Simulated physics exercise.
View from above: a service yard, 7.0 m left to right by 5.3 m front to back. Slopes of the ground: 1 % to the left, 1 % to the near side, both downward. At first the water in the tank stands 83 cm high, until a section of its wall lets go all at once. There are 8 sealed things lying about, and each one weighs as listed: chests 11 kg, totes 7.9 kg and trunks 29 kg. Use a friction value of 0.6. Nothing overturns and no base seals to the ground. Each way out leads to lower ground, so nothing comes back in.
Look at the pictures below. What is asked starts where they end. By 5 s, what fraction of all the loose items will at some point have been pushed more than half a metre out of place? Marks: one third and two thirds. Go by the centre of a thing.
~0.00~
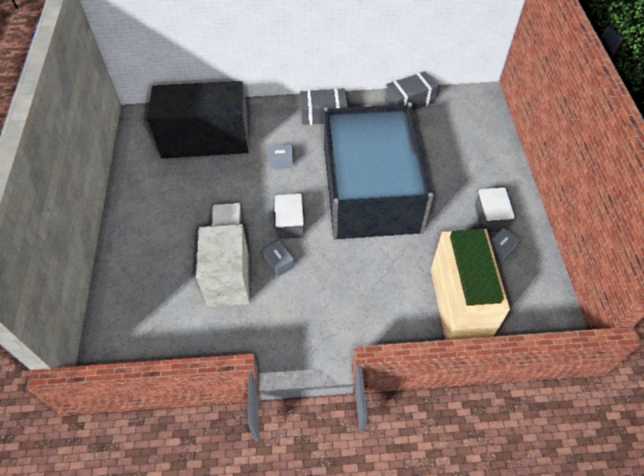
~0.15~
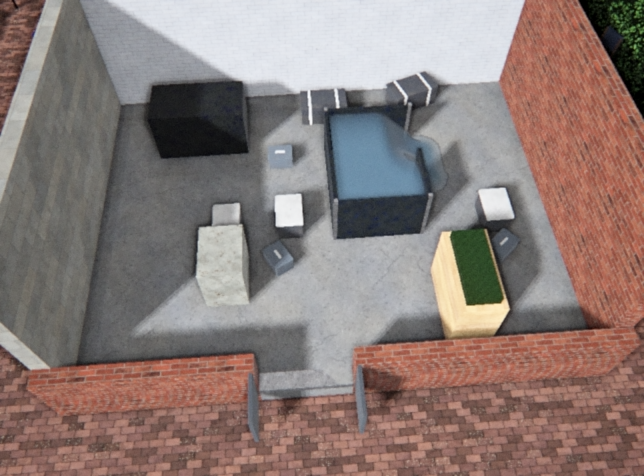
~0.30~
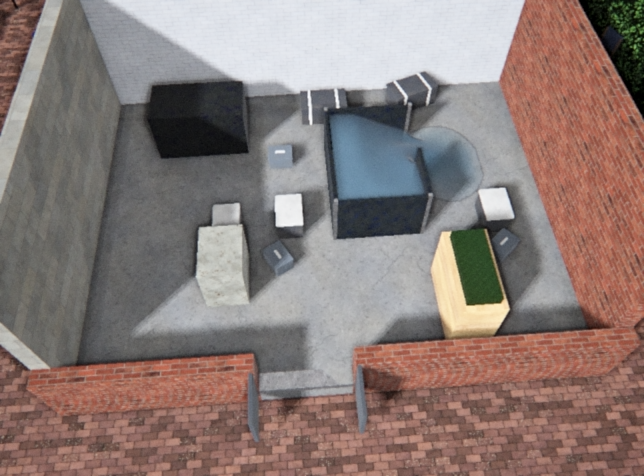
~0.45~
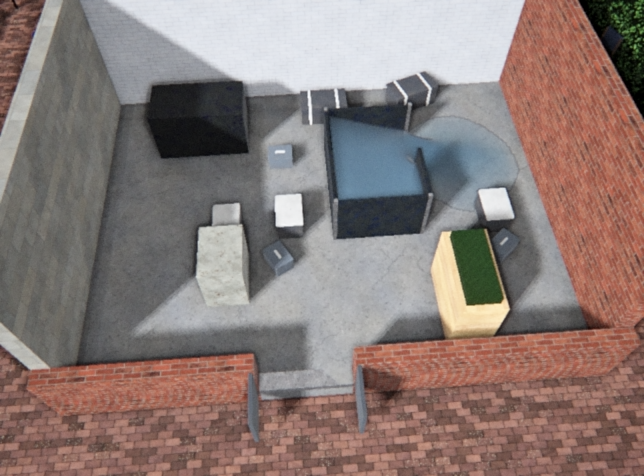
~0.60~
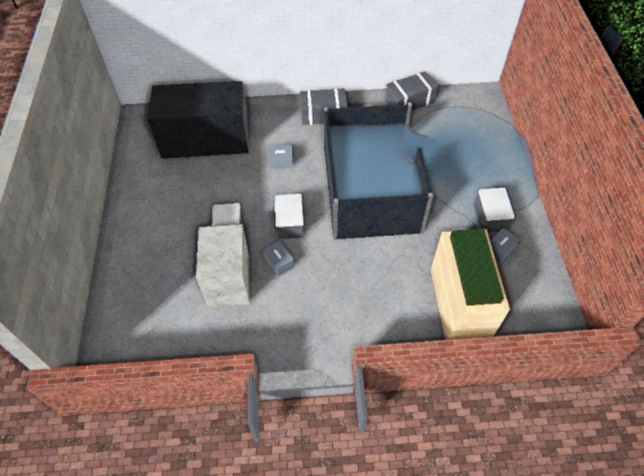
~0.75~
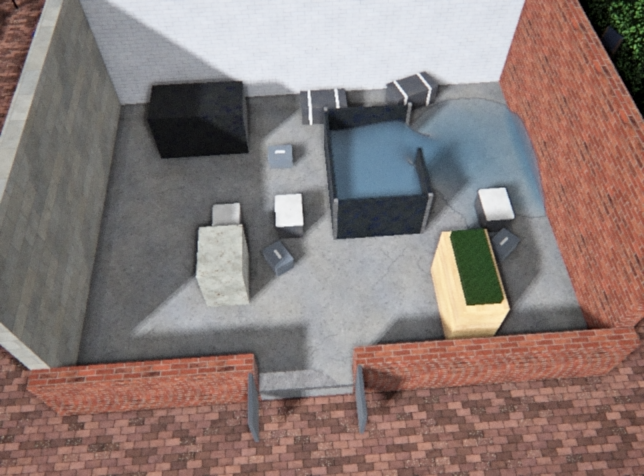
Central band.
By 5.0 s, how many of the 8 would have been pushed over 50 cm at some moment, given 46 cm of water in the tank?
That would make 1 of them.
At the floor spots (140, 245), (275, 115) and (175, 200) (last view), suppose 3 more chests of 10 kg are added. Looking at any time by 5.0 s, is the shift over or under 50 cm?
So it's stays below, then stays below, then stays below.
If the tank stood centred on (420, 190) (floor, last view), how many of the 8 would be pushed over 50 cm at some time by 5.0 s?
In that case the number is 4.
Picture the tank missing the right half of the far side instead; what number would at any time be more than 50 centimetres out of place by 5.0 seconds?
Then it comes to 3.
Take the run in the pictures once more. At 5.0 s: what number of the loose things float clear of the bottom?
The count is 0.
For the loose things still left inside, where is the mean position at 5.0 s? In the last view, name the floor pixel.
Mean position: Approximately (316, 200).
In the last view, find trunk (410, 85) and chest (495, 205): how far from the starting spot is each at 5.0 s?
200 cm, then 80 cm.
After 1.1 s 0 of 8 are over 50 cm from their spots; 0 afloat.
After 2.2 s 0 of 8 are over 50 cm from their spots; 0 afloat.
After 3.5 s 1 of 8 are over 50 cm from their spots; 1 afloat.
After 5.0 s 4 of 8 are over 50 cm from their spots, and 4 have been at some point; 0 afloat.
